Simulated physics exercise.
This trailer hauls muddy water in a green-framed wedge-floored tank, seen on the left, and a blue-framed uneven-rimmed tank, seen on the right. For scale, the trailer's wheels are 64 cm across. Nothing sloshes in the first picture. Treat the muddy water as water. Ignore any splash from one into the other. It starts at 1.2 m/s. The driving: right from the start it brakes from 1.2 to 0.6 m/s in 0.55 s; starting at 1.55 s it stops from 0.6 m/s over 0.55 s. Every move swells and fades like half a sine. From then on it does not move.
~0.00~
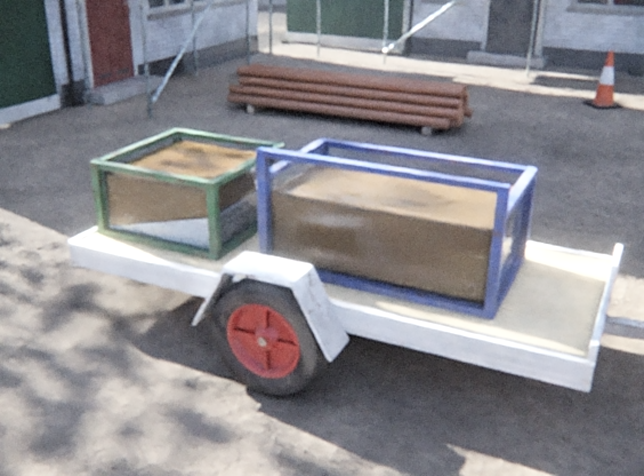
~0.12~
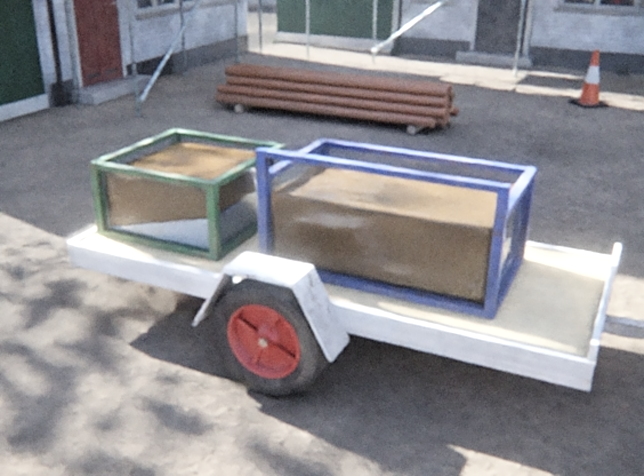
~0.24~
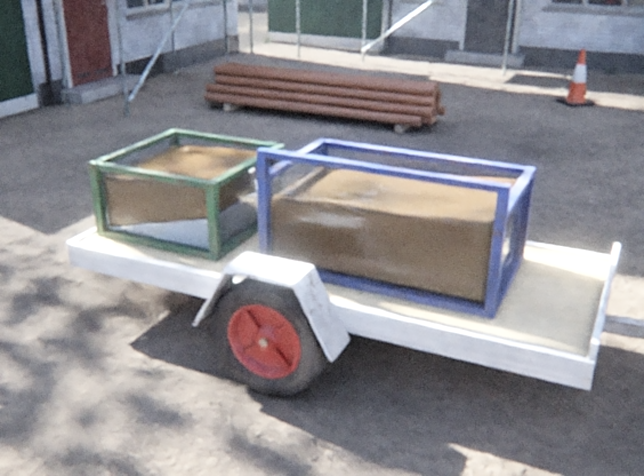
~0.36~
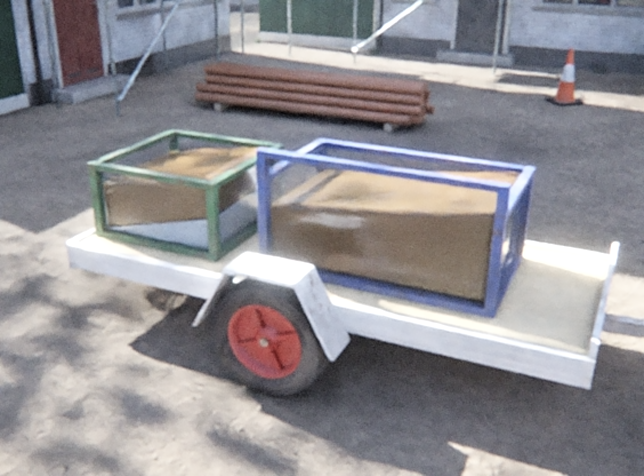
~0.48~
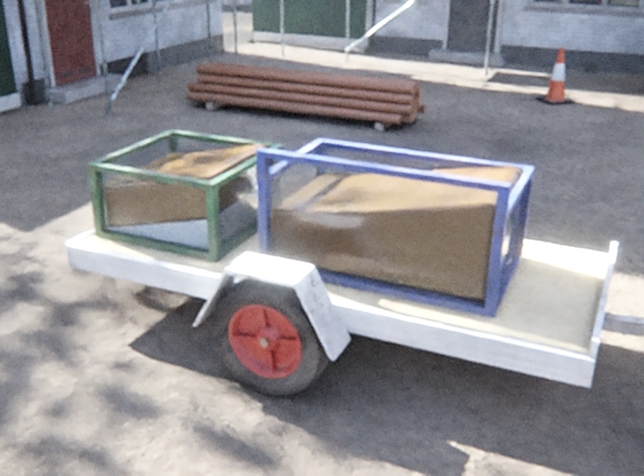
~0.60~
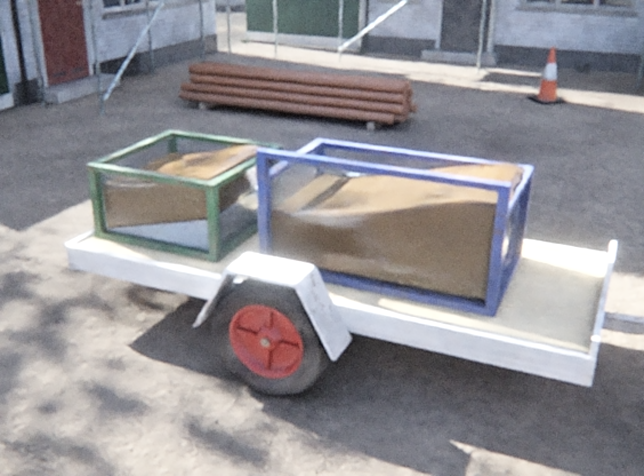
The clip shows a white trailer rolling to the right past stacked poles and a traffic cone, carrying a green-framed tank and a blue-framed tank, while the muddy water in both sinks at the left and rises toward the right.
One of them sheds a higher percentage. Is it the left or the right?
The right one.
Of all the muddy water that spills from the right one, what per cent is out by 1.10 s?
About 0 per cent.
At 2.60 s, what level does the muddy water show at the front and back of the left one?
About 30 cm in front and 40 cm behind.
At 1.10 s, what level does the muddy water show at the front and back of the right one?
Front 36 cm, back 48 cm.
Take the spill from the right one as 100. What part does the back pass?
About 20 per cent.
Then, 1.10 s in, the left one has lost nothing (front 30 cm, back 44 cm); the right one has lost nothing (front 35 cm, back 48 cm).
Then, 1.80 s in, the left one has lost nothing (front 42 cm, back 29 cm); the right one has lost 1 per cent, over the back and the front (front 51 cm, back 31 cm).
Then, 2.60 s in, the left one has lost 2 per cent, over the front (front 31 cm, back 40 cm); the right one has lost 6 per cent, over the front, a little elsewhere (front 33 cm, back 51 cm).
Then, 5.09 s in, the left one has lost 2 per cent, over the front; the right one has lost 9 per cent, mostly over the front, some over the back.
